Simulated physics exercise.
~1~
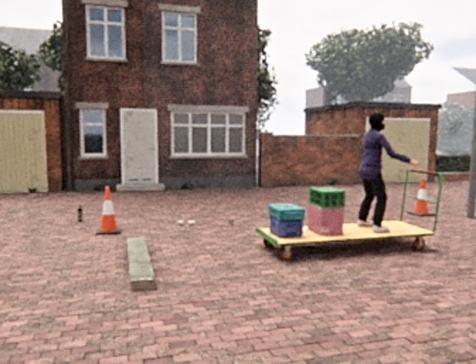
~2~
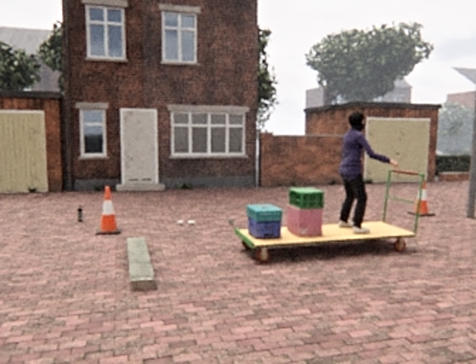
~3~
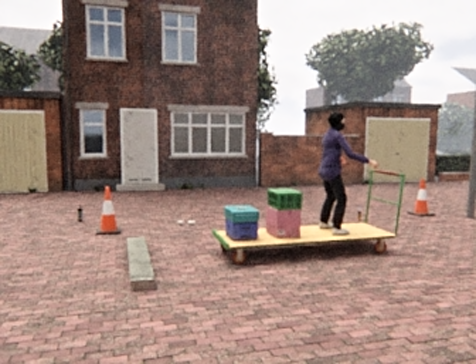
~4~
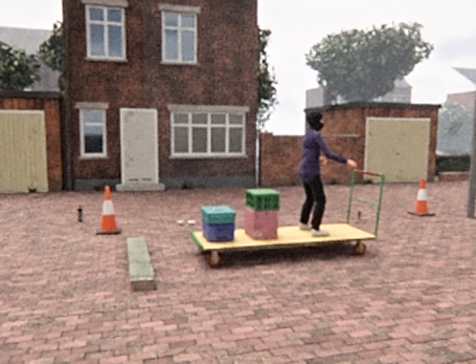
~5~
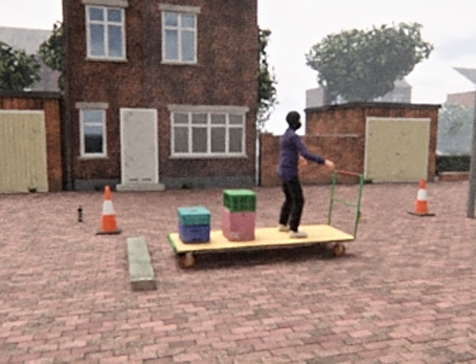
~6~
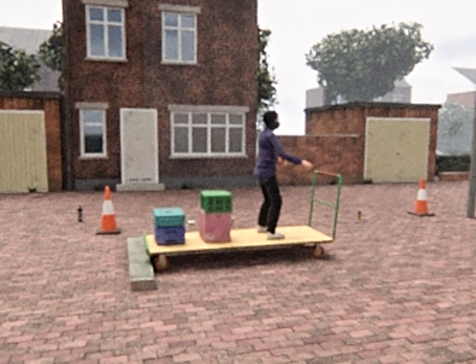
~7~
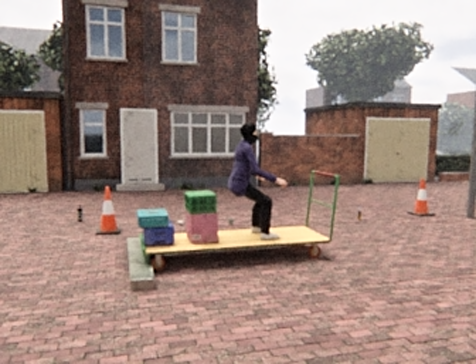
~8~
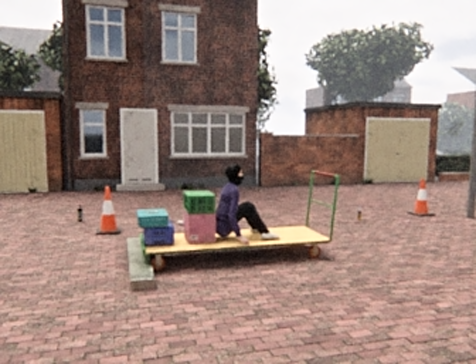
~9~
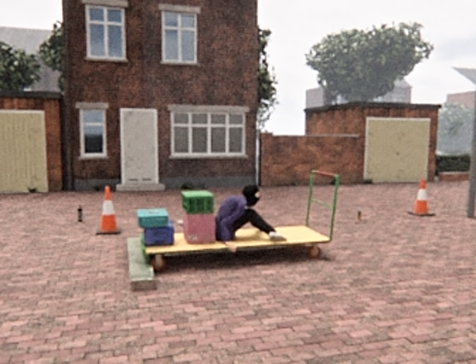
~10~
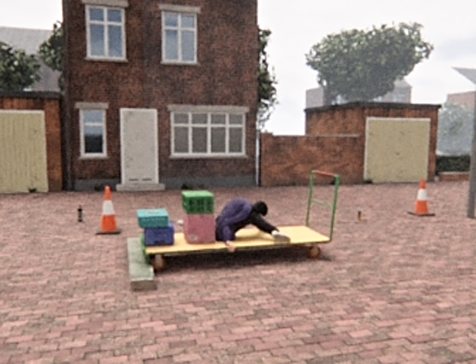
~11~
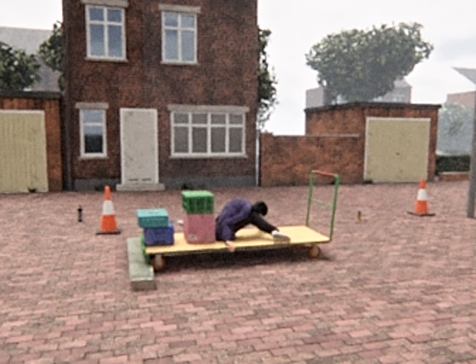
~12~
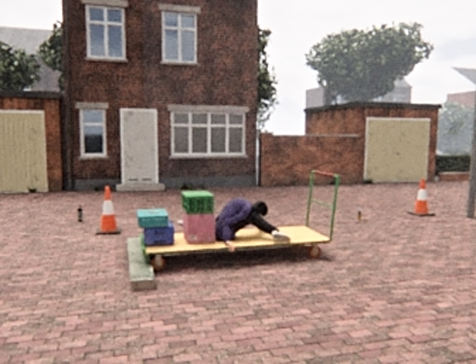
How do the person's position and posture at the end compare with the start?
At the start the person stands upright on the trolley toward the right of the view, holding out an arm to the handle. By the end the person is further left and lower, slumped forward on the deck beside the crates.
We see a person standing on a flat trolley with stacked boxes and crates as it rolls left across a brick yard and stops against a low kerb; the person drops to sit, then folds forward and stays slumped beside the still-stacked load.
